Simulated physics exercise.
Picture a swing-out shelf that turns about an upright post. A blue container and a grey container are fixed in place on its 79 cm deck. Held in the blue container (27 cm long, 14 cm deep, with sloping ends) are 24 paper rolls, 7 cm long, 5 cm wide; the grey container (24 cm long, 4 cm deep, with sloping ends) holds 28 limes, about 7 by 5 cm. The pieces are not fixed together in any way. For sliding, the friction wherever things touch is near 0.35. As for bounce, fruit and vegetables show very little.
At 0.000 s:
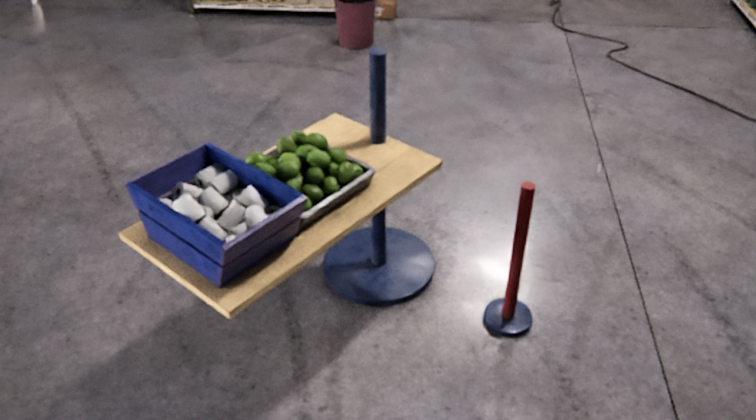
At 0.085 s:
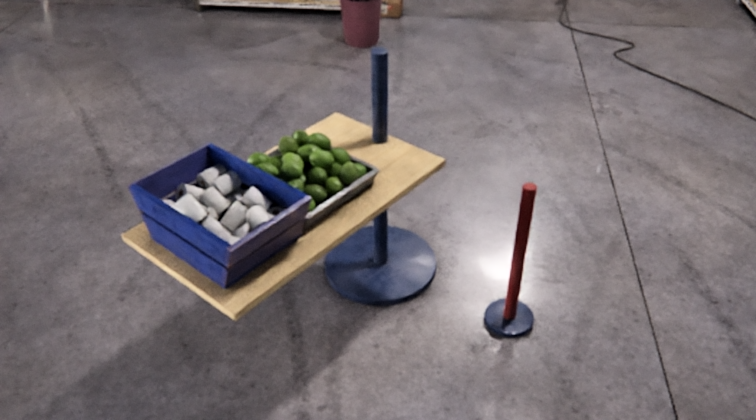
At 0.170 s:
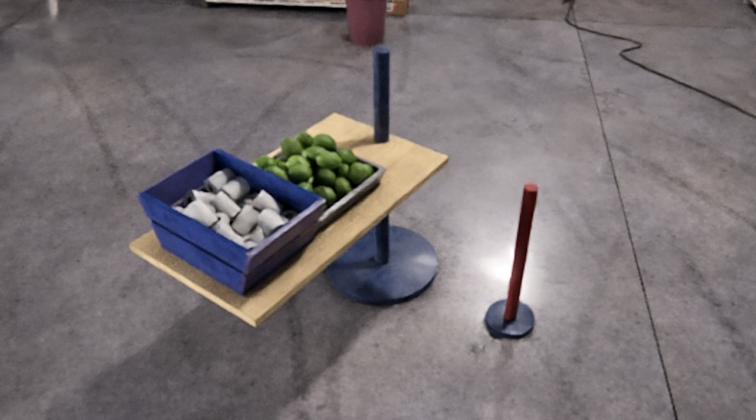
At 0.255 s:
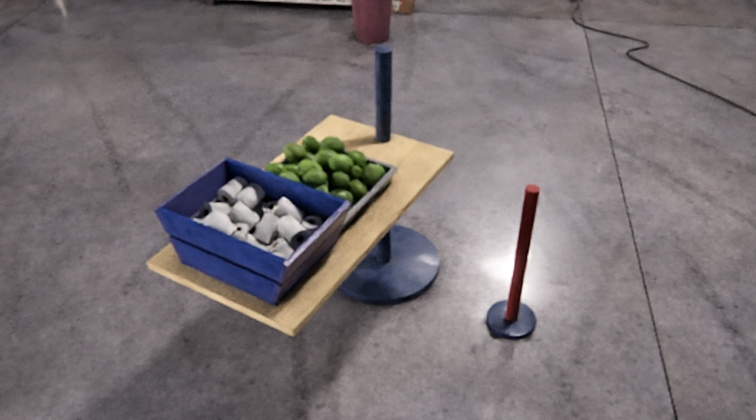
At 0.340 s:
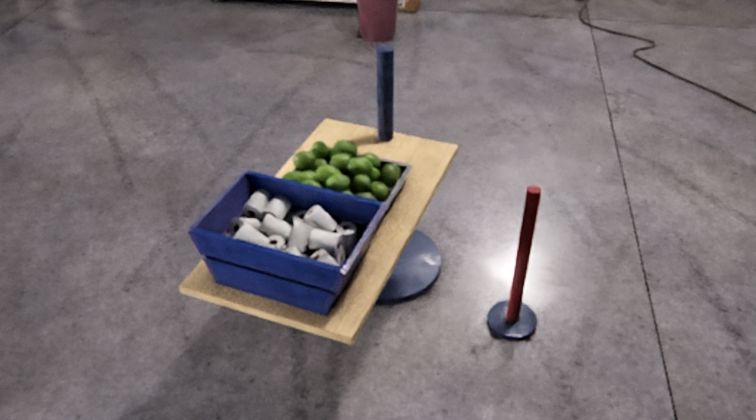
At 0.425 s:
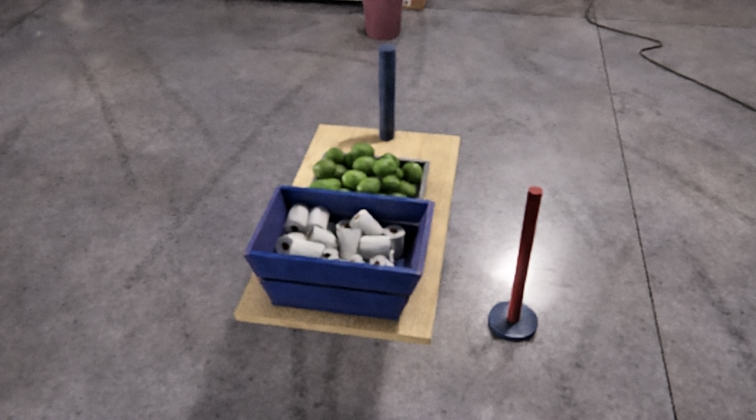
A wooden shelf holding a blue container of paper rolls and a grey container of limes swung around its upright post, slowly at first and then faster, carrying the blue container rightward toward a red post.
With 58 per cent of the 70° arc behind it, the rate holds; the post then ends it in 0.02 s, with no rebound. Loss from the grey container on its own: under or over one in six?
Under.
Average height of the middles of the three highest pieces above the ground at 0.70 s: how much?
Some 70 cm up.
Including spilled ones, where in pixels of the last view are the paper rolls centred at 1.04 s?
Centre approx. at (504, 231).
After 0.62 s, it reaches the stop.
After 0.70 s, 0 of 24 out of the blue container and 0 of 28 out of the grey container.
After 0.82 s, 1 of 24 out of the blue container and 0 of 28 out of the grey container.
After 1.04 s, 2 of 24 out of the blue container and 1 of 28 out of the grey container.
Outcome (at 1.47 s), 2 of 24 out of the blue container and 2 of 28 out of the grey container. Asked share, 2 of 28, 7 per cent.
